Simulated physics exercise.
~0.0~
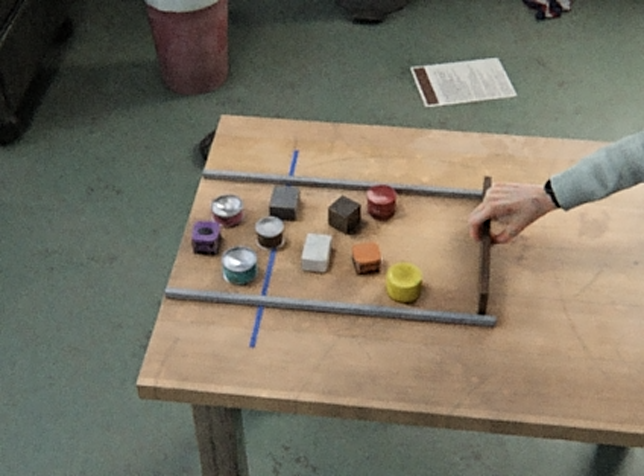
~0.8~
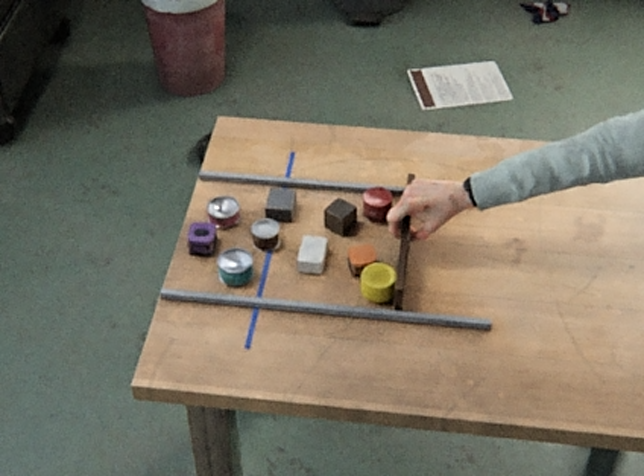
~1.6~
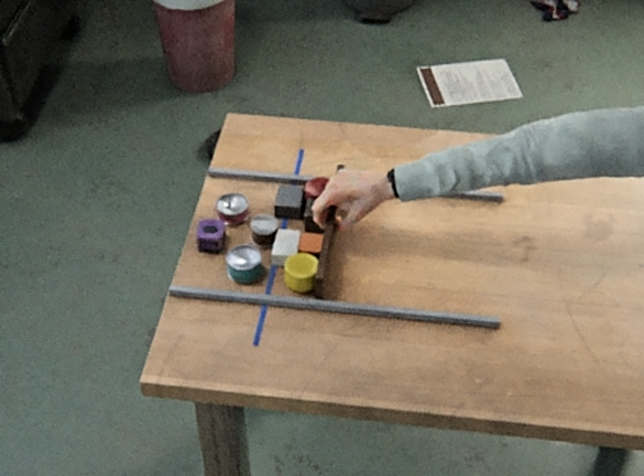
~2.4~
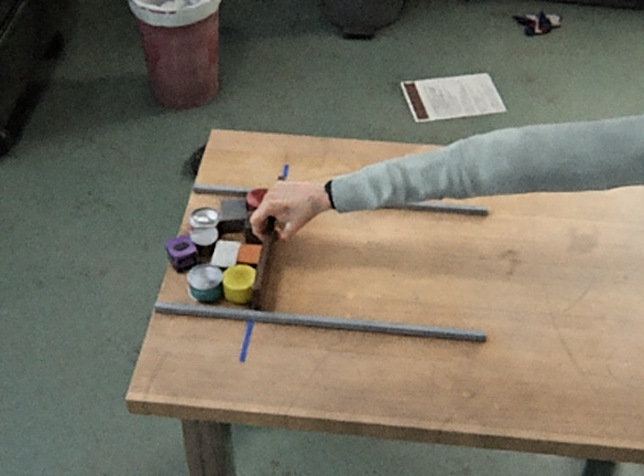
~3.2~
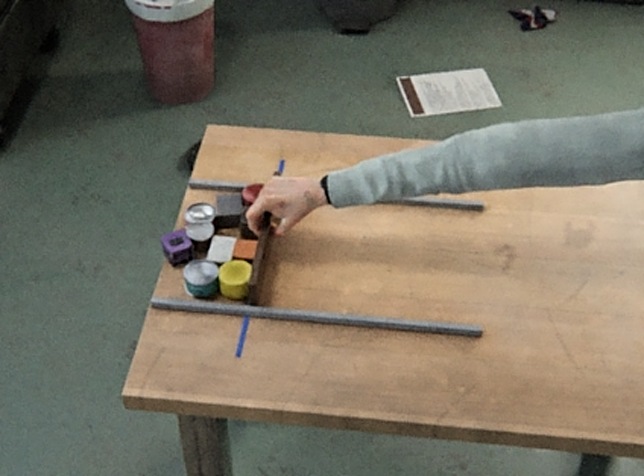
A hand-held board slides left, pushing small objects together past the tape, and none fall.
